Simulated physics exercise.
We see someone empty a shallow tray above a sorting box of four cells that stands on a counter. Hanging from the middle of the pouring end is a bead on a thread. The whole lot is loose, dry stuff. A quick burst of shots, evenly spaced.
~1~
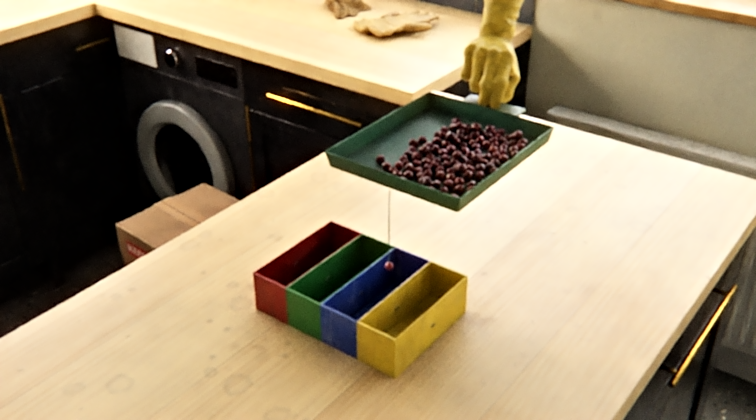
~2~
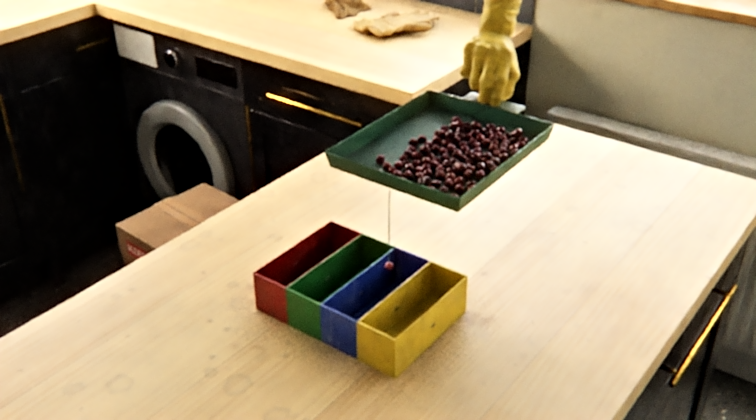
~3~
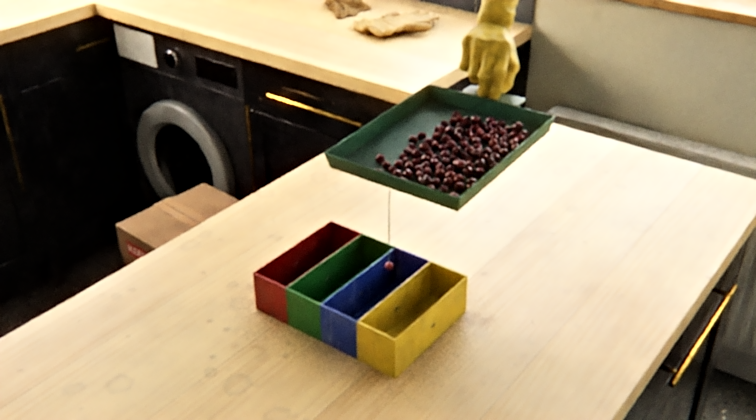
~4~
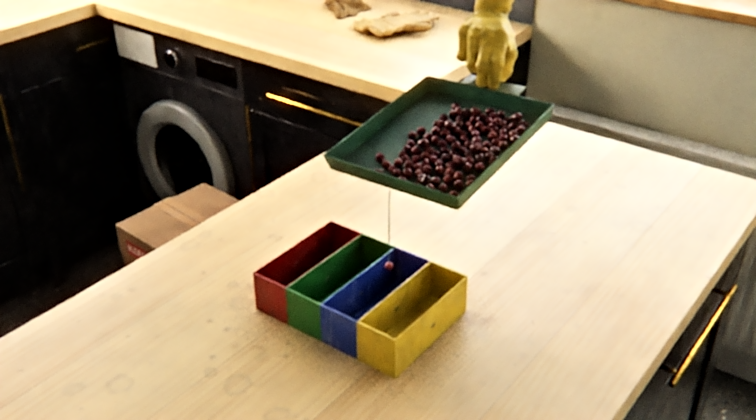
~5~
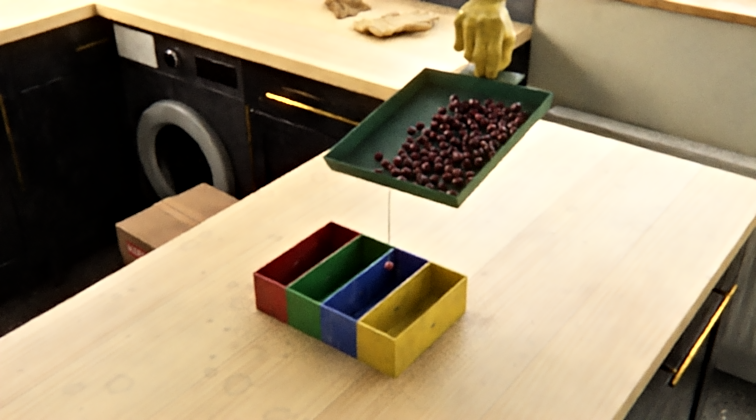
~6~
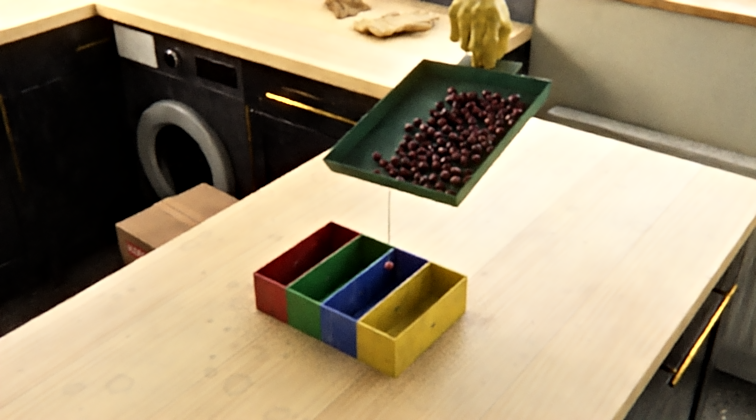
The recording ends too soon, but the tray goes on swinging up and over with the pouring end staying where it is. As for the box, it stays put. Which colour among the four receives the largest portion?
Green.
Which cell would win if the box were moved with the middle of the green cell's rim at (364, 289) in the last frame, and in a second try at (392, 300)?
Case 1 - that red cell; case 2 - red.
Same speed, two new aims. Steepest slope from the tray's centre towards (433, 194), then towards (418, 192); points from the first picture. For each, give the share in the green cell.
Lab note: Try 1 = 0 %, try 2 = 0 %.
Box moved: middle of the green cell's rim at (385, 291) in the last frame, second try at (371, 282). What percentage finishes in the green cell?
That makes 20 per cent, followed by 20 per cent.
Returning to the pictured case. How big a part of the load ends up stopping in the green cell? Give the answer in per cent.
That share works out at some 40 %.
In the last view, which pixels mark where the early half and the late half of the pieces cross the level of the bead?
I'd put it at roughly (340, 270), and after that at roughly (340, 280).
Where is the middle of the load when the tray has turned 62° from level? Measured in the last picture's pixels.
(393, 151).
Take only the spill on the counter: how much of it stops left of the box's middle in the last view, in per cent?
Around 90 per cent, I reckon.
Shortly afterwards, tray tipped steeply; all but a few on the tray; only a few in the red cell.
Next, tray tipped past a quarter turn; all but a few on the tray; only a few in the red cell; a little falling or outside the box.
Some moments later, tray tipped past a quarter turn; near a third in the green cell; near a quarter in the blue cell; a little in the yellow cell; a little in the red cell; a little falling or outside the box.
In the end, tray tipped past a quarter turn; near a third in the green cell; near a quarter in the blue cell; a little in the yellow cell; a little in the red cell; a little outside the box.
